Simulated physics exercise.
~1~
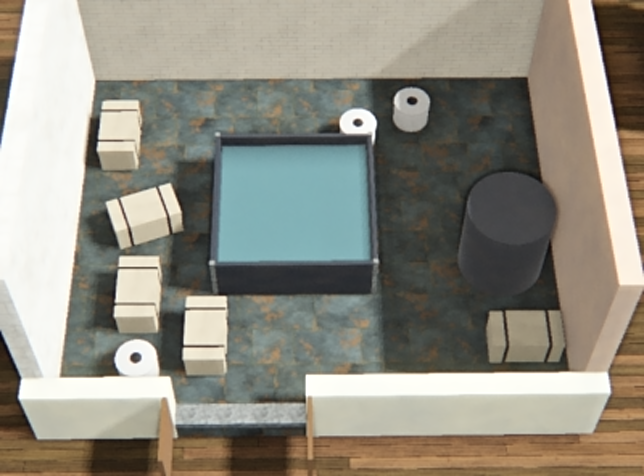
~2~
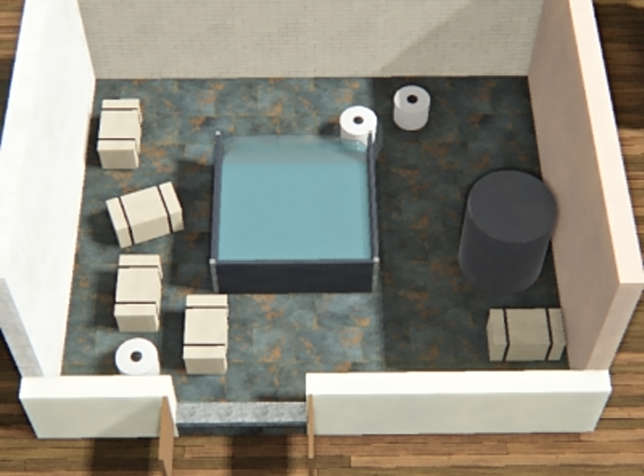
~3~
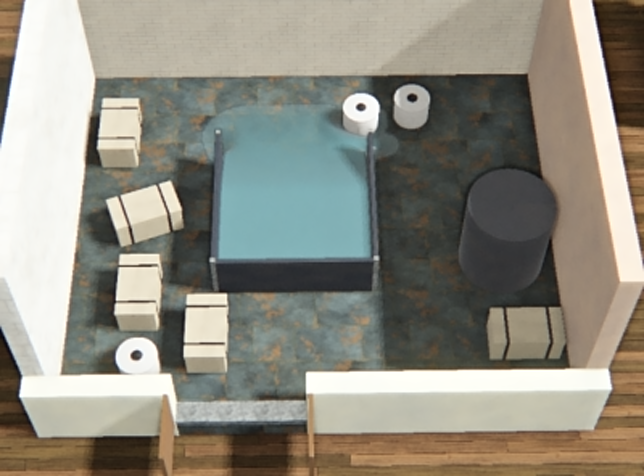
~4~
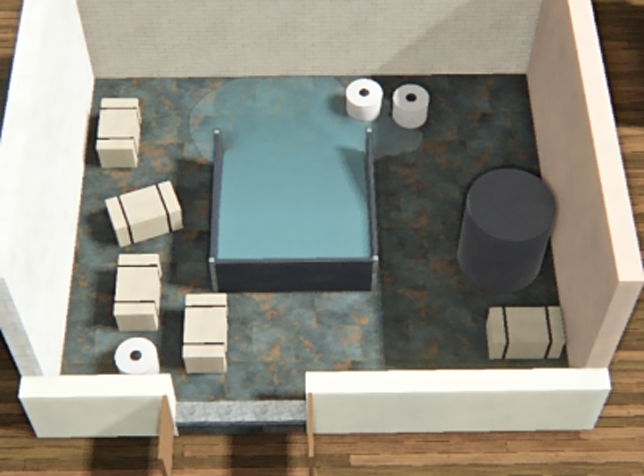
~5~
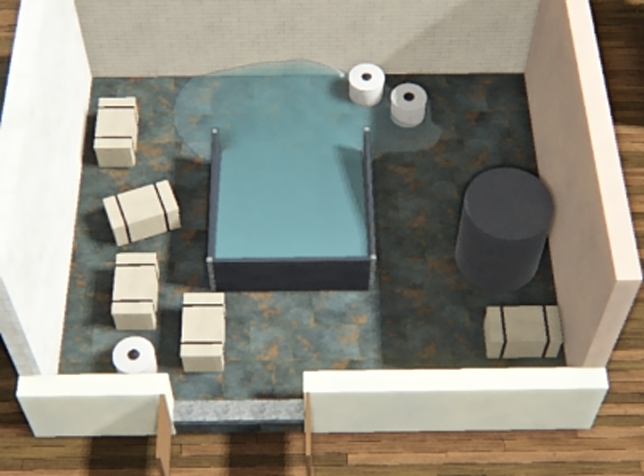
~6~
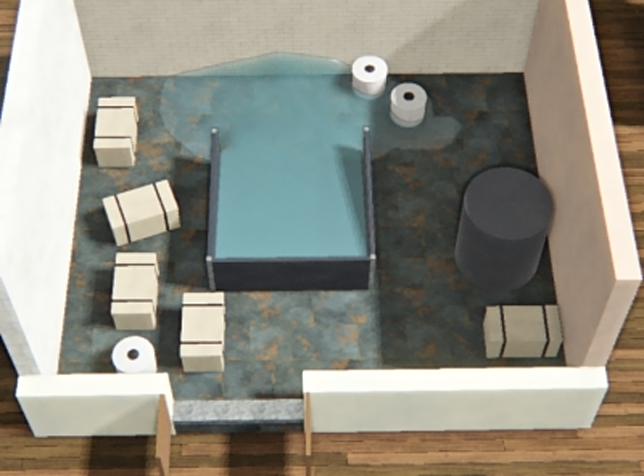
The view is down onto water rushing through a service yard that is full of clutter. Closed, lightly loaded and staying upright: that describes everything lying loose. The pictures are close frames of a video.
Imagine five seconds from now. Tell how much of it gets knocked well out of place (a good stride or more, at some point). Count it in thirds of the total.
Portion: No less than two thirds.
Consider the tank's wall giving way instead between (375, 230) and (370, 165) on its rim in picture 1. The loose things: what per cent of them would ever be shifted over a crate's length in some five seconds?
Result: Close to 20 %.
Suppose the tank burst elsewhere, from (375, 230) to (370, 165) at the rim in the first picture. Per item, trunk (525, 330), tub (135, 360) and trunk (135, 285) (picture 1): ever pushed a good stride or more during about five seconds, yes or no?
First under that mark, then under that mark, then under that mark.
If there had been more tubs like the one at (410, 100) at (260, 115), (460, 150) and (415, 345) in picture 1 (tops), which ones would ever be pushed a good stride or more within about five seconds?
Listed in sequence, the answers are displaced a stride, displaced a stride and remains nearby.
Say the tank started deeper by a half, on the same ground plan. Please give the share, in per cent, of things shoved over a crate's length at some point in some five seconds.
Share moved: Approx. 100 percent.
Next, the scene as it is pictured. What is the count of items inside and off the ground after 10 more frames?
Well, I'd say 1.
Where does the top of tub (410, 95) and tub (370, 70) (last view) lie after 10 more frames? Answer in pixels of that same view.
The first top is near (480, 128) and the second near (517, 103).
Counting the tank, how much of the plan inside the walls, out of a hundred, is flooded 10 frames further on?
About 45 percent.
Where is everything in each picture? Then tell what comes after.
In the first picture, a tub at (358, 123) rests on the ground; a tub at (412, 101) rests on the ground; 0 of 8 have shifted.
In the second picture, a tub at (358, 121), on the bottom; a tub at (412, 99) rests on the ground; 0 of 8 have shifted.
In the third picture, a tub at (361, 107) rests on the ground, close to its start; a tub at (412, 98) rests on the ground; 1 of 8 have shifted.
In the fourth picture, a tub at (364, 93) rests on the ground, a stride from its start; a tub at (411, 98) rests on the ground; 1 of 8 have shifted.
In the fifth picture, a tub at (367, 77), on the bottom, a stride from its start; a tub at (409, 97) rests on the ground; 1 of 8 have shifted.
In the sixth picture, a tub at (370, 69) rests on the ground, a stride from its start; a tub at (409, 97) rests on the ground; 1 of 8 have shifted.
A moment on, 1 of 8 are well off their spots; 1 afloat.
Next, 2 of 8 are well off their spots; 1 afloat.
Later, 4 of 8 are well off their spots; 3 afloat.
In the end, 7 of 8 are well off their spots, and 7 have been at some point; 5 afloat.
